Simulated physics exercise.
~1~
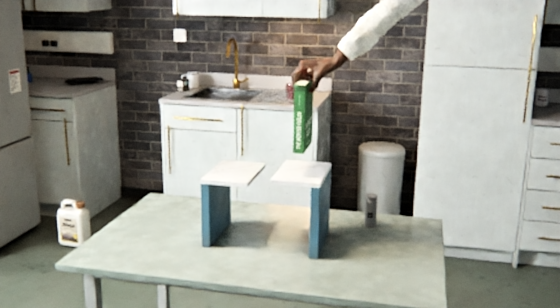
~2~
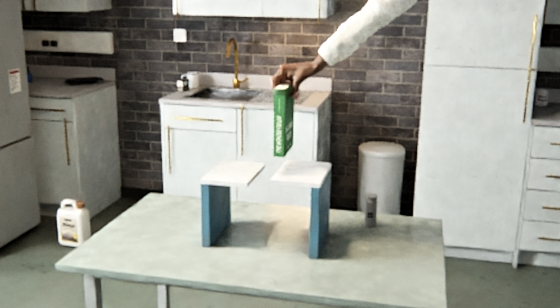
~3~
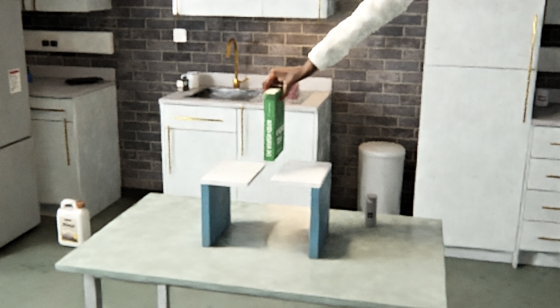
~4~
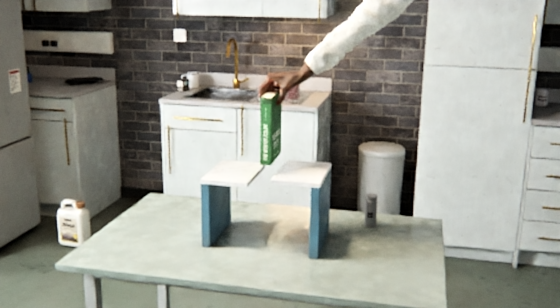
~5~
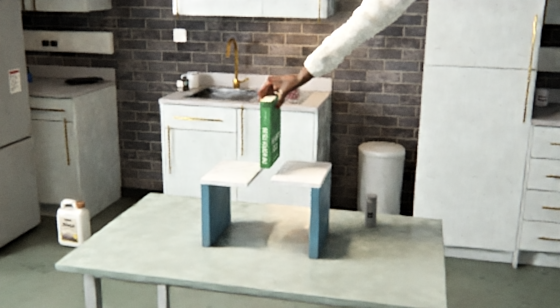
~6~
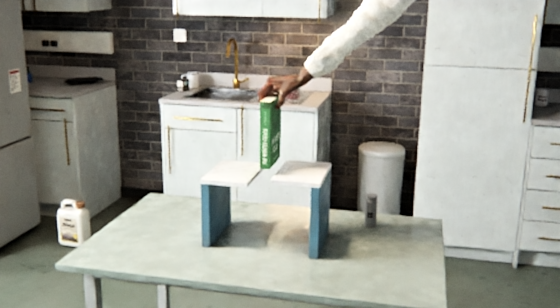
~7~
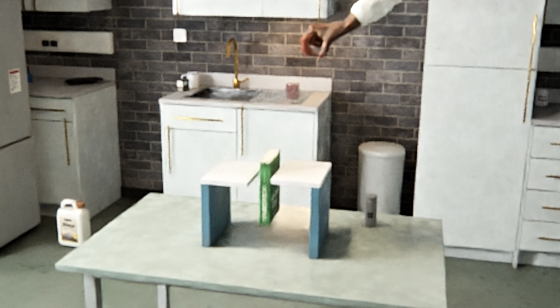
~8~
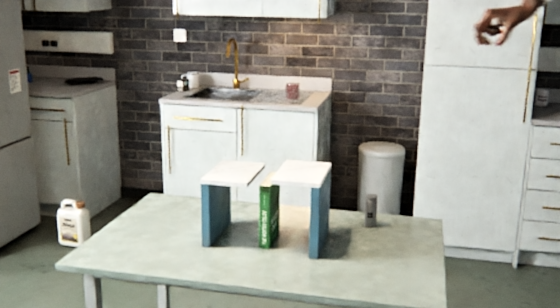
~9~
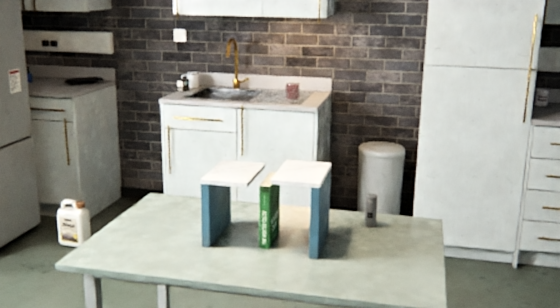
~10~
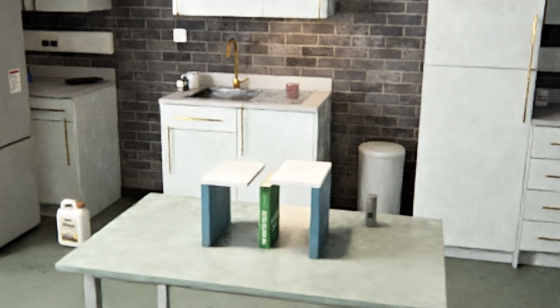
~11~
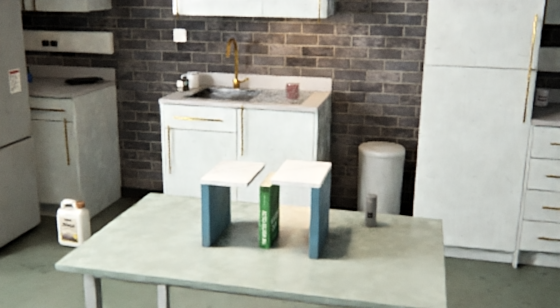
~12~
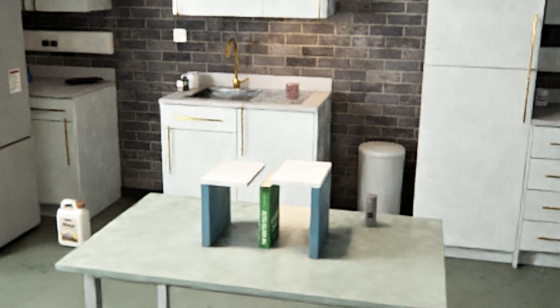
At first, a hand holds a green book upright above a table in a kitchen, where two white-topped ledges on blue supports stand with a narrow gap between them. A small grey shaker sits to the right. The hand carries the book left until it is over the gap, then holds it there almost still. The fingers let go and the hand draws back up to the right as the book drops between the ledges. It comes to rest upright on the table in the gap, while the ledges and the shaker stay in place.
